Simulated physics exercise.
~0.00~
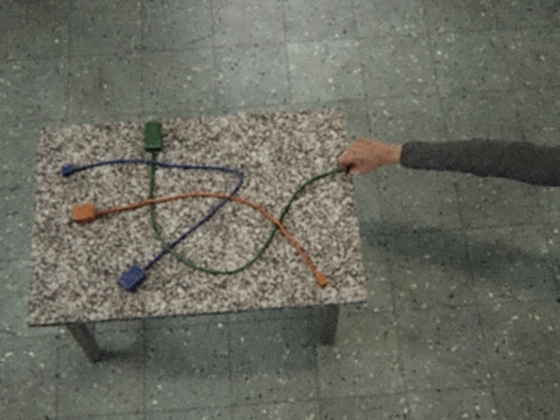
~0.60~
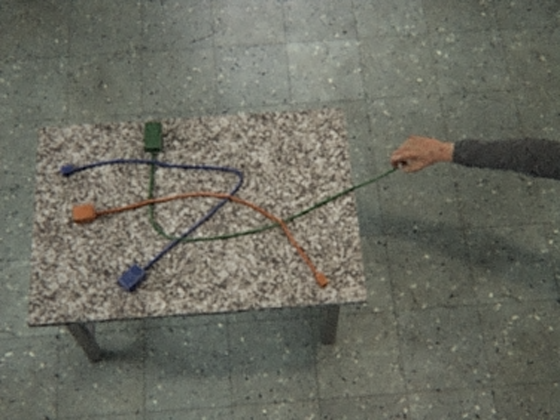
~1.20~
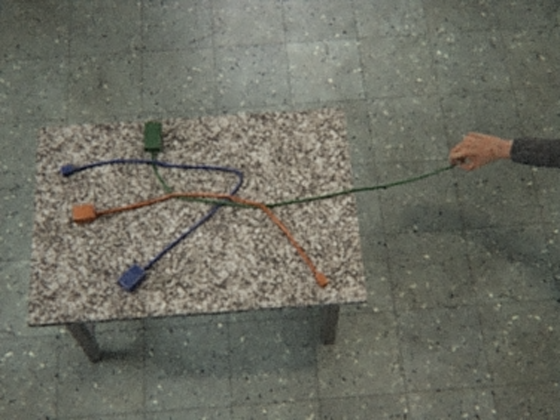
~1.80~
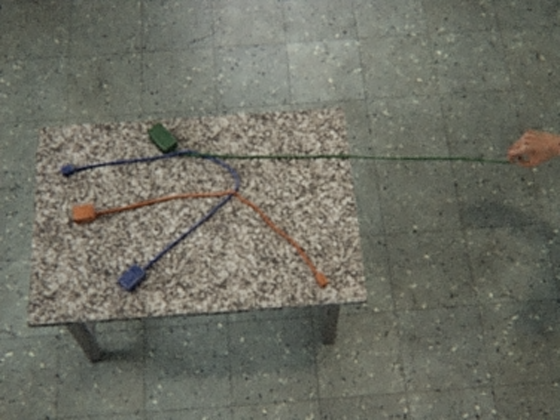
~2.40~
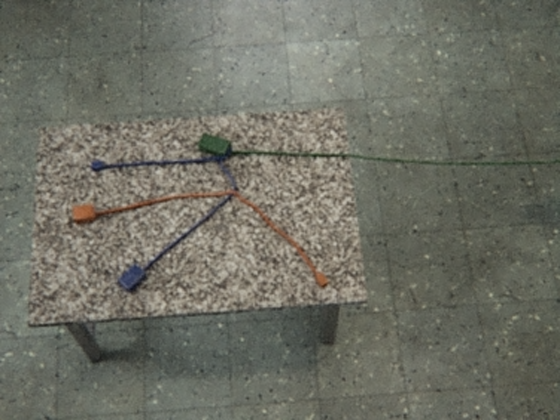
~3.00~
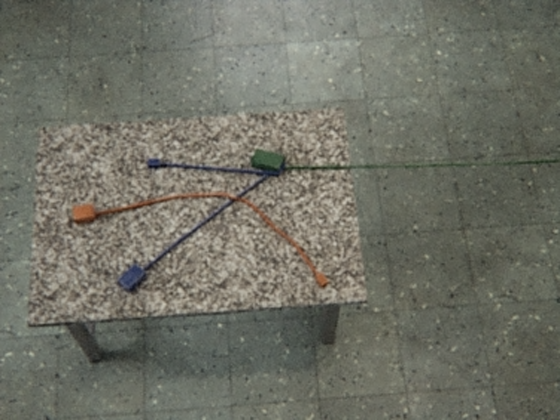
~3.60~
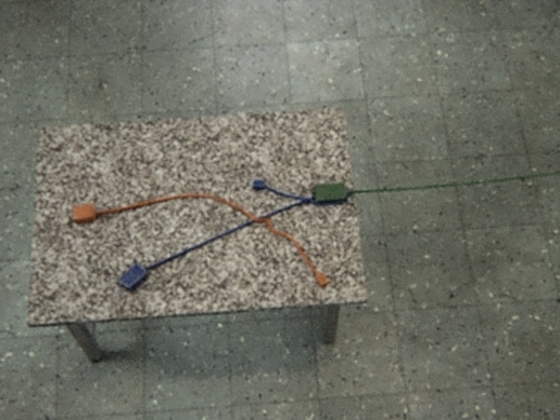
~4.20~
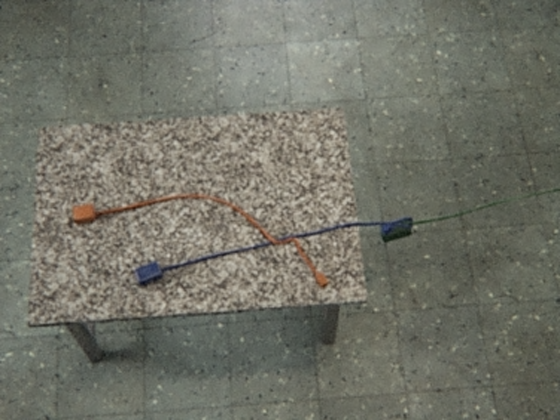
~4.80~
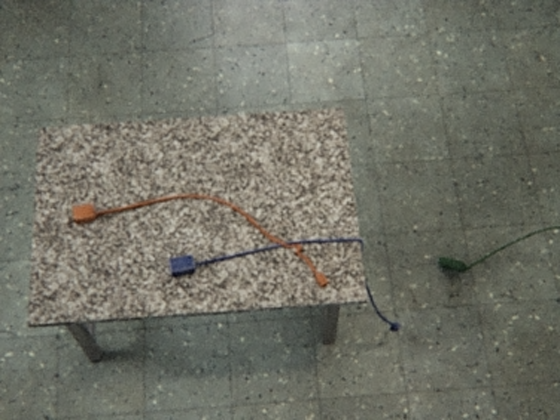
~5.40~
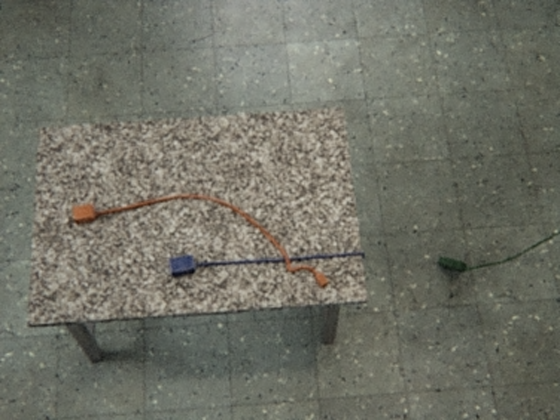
A hand pulling a green lead right off a speckled table, its charger dragging the blue lead partly over the edge, orange staying put.
